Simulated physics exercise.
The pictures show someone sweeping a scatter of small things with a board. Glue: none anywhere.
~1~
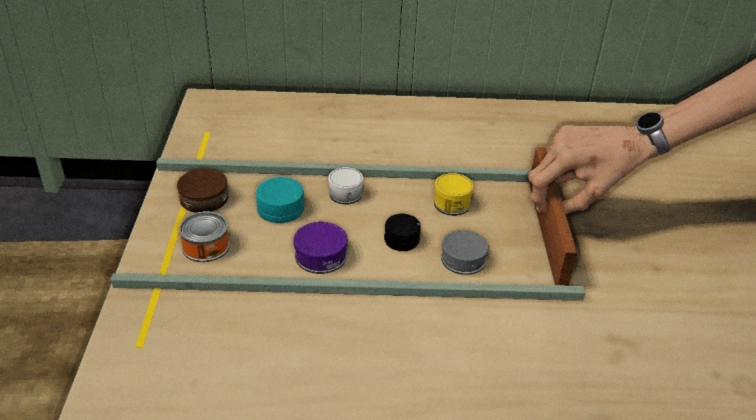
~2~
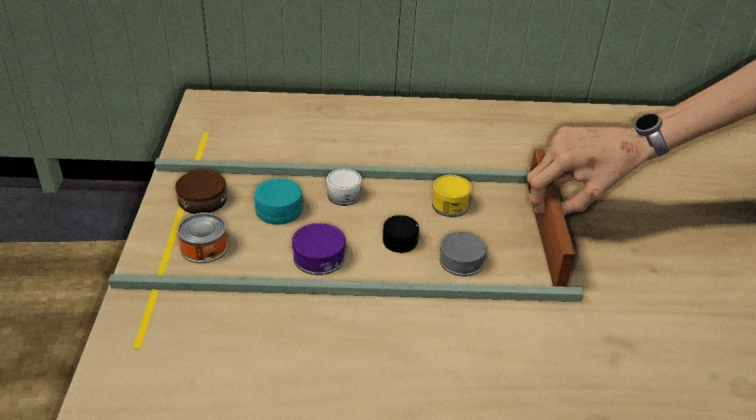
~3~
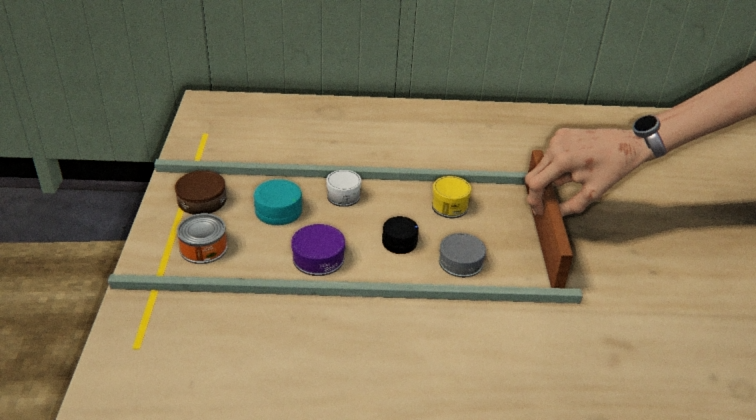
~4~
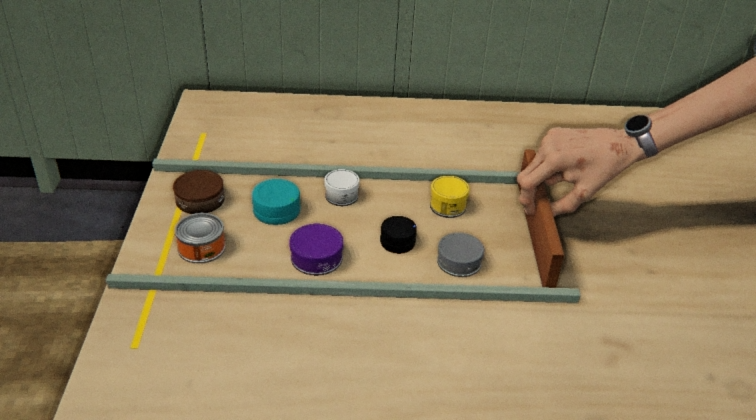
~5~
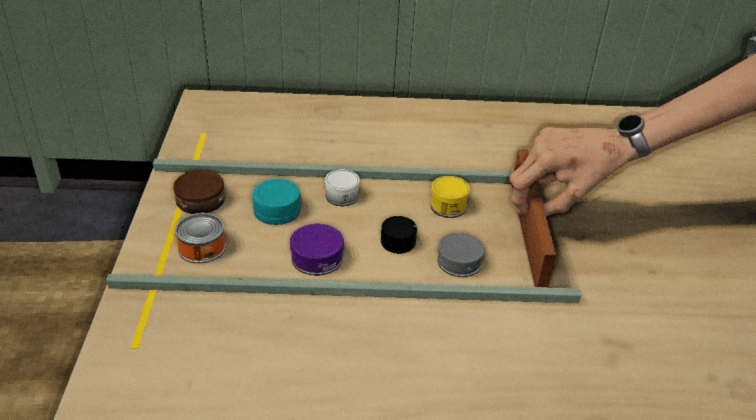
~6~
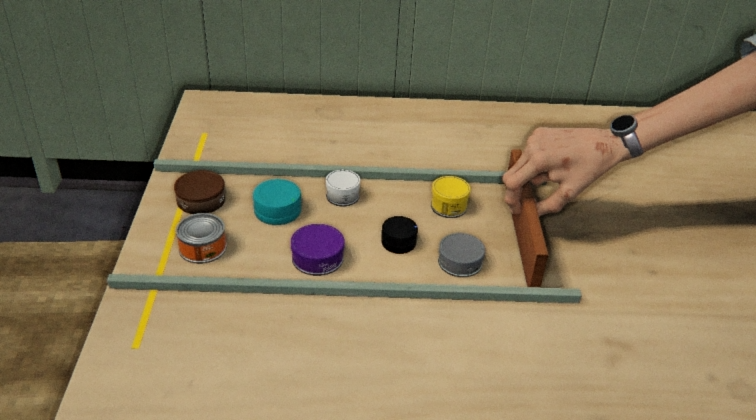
Wooden board held by a hand sliding slightly left between two rails, with colourful lids and pots sitting still on a table.
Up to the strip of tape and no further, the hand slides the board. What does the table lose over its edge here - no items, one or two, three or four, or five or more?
It loses three or four items.
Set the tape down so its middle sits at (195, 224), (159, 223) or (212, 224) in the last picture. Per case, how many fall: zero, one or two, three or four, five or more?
Taking the tapes one after another, the count is one to two, then three or four, then either one or two.
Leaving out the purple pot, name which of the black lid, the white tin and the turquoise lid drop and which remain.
The black lid stays put; the white tin stays put; the turquoise lid goes down.
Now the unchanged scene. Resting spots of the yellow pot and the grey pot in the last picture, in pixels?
Middles: Around (162, 194) and around (140, 252).
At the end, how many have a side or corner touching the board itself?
Count recorded: 4.
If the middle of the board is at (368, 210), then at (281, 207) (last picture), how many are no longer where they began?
The count reaches 5 first and 8 second.
Soon after, none off yet; brown tub at rest near (200, 192); orange pot at rest near (202, 238); turquoise lid at rest near (277, 202).
After that, none off yet; brown tub at rest near (200, 192); orange pot displaced about its own width near (168, 235); turquoise lid displaced about its own width near (239, 207).
In the end, the number that fall off is three or four; gone, purple pot, turquoise lid, orange pot and brown tub.
